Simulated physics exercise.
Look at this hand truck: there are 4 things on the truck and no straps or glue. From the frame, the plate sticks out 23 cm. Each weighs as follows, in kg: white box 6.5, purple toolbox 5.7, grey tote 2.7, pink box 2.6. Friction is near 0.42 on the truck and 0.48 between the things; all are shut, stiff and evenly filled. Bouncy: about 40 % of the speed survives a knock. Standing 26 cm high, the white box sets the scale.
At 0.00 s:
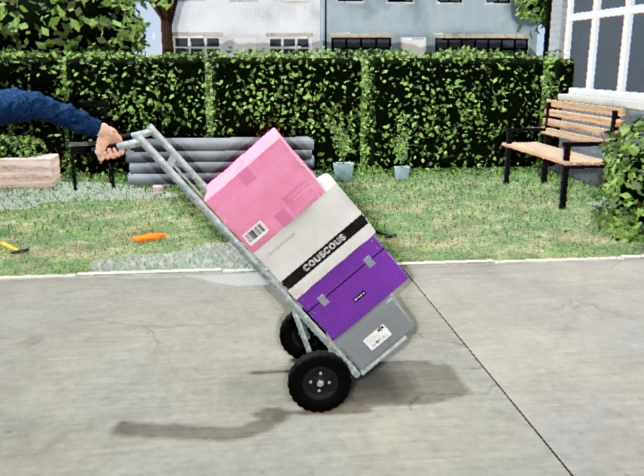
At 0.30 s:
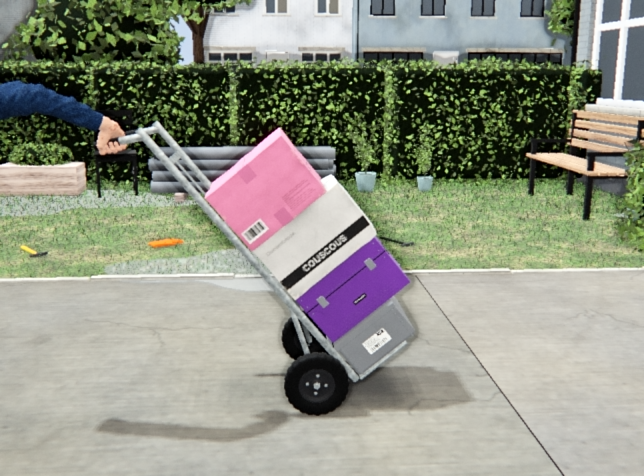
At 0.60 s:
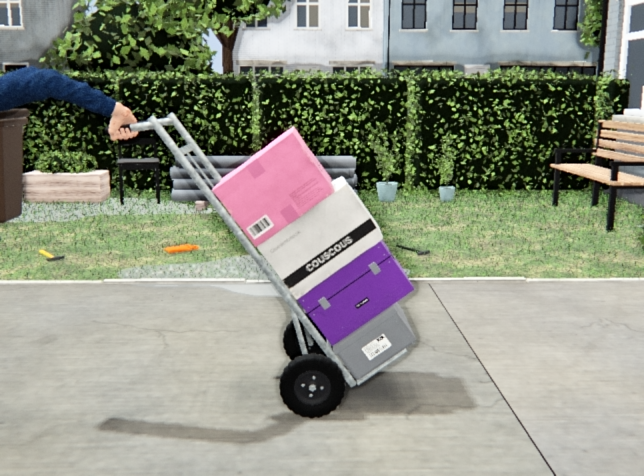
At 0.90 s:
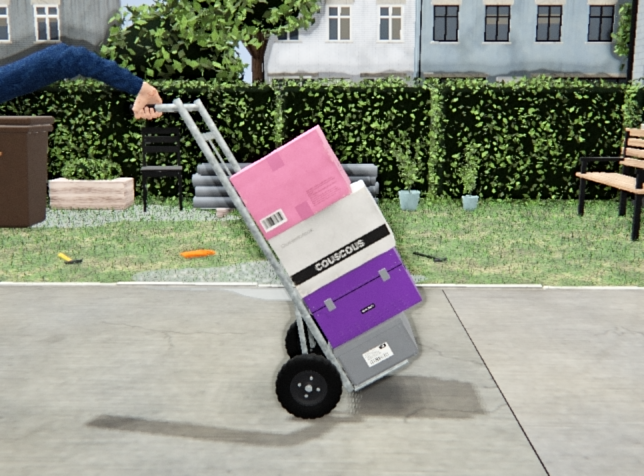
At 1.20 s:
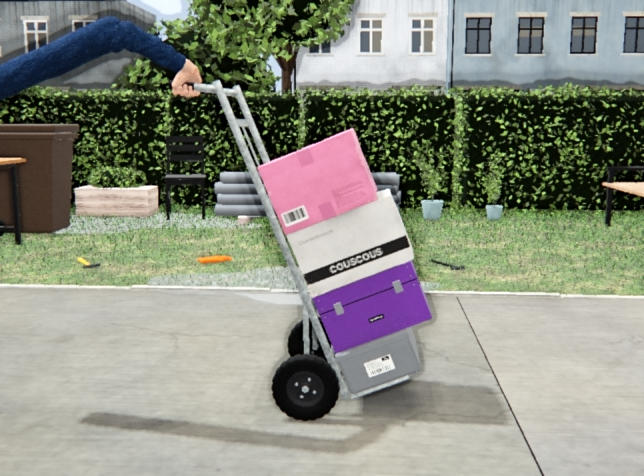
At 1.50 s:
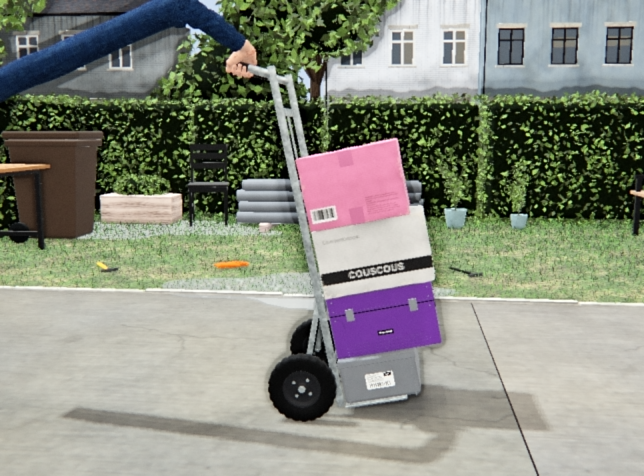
A loaded hand truck stands side-on on grey paving, seen from a low level, with grass, a leafy hedge and pale houses behind. Against its frame lean a pink box on top, a white box, a purple toolbox and a grey tote at the bottom. A blue-sleeved arm from the left swings the tilted handle steadily up and rightward, nearer upright, while the view shifts left and the background slides right.
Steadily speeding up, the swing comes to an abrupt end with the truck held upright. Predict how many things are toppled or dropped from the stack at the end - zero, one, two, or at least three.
My prediction: At least three.
Around 2.30 s, truck upright; white box tipped 16° against what carries it near (437, 269); purple toolbox tipped 16° against what carries it near (415, 327); pink box tipped 16° against what carries it.
Around 2.70 s, truck upright; white box and pink box now dropped from the stack; purple toolbox tipped 42° against what carries it near (451, 336); grey tote tipped 41° against what carries it.
Around 2.90 s, truck upright; purple toolbox now dropped from the stack; grey tote tipped 70° against what carries it.
Around 3.20 s, truck upright; grey tote on its side.
Finally (4.1 s), dropped from the stack, white box, purple toolbox and pink box; on their side or leaning hard on the truck, grey tote. Final places as that camera would see them, white box near (621, 351), purple toolbox near (501, 355).
